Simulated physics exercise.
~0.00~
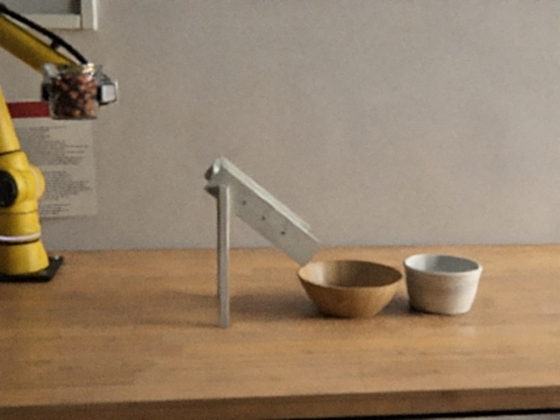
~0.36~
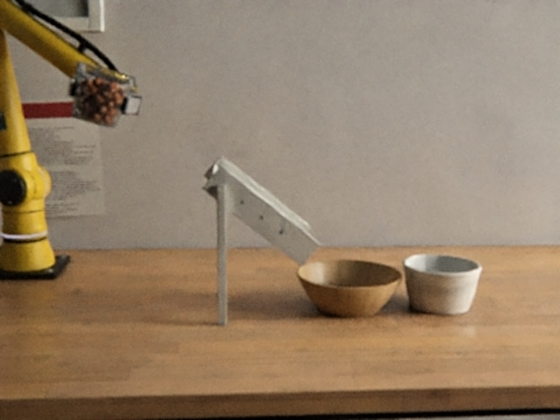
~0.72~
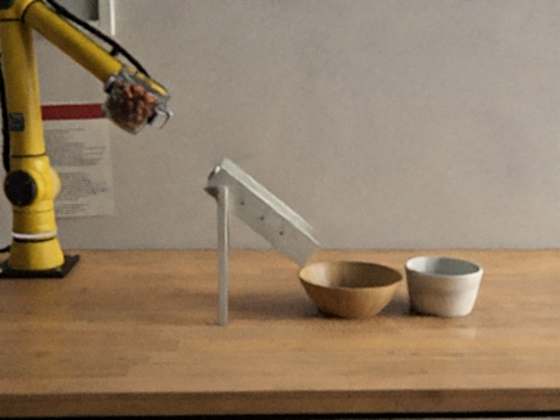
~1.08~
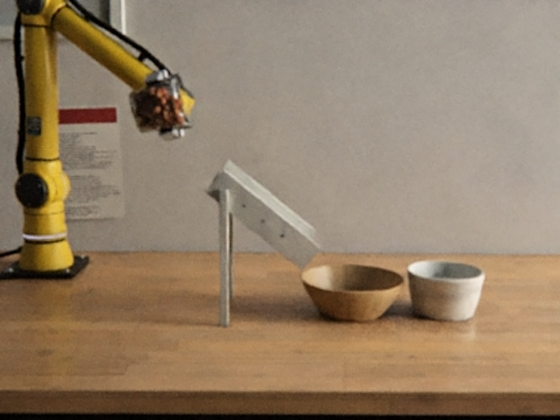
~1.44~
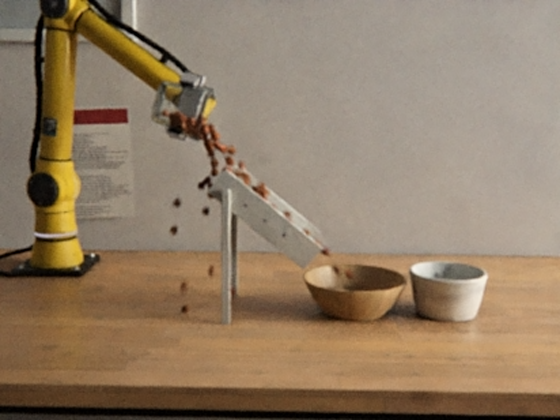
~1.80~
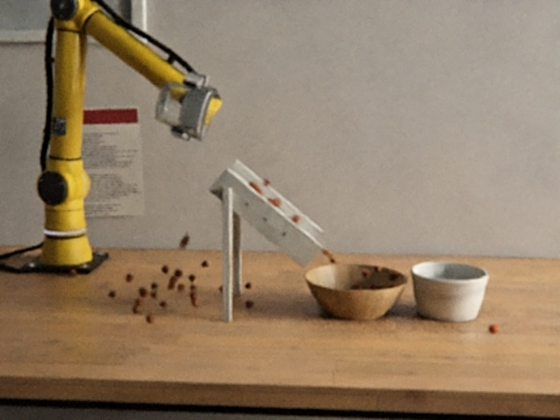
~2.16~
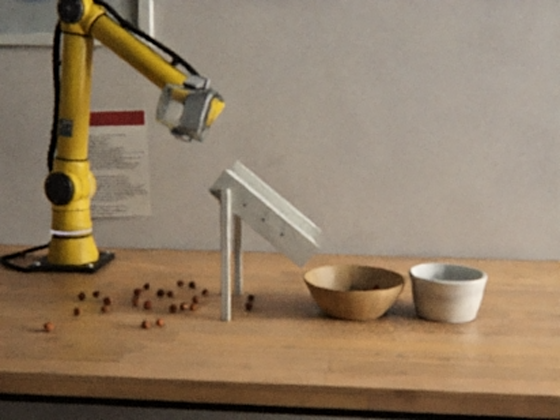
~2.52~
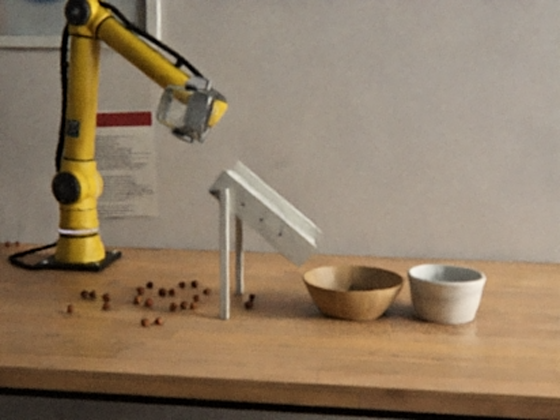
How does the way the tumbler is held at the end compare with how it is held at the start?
At the start the robot arm holds the tumbler upright, but by the end it is tipped over on its side.
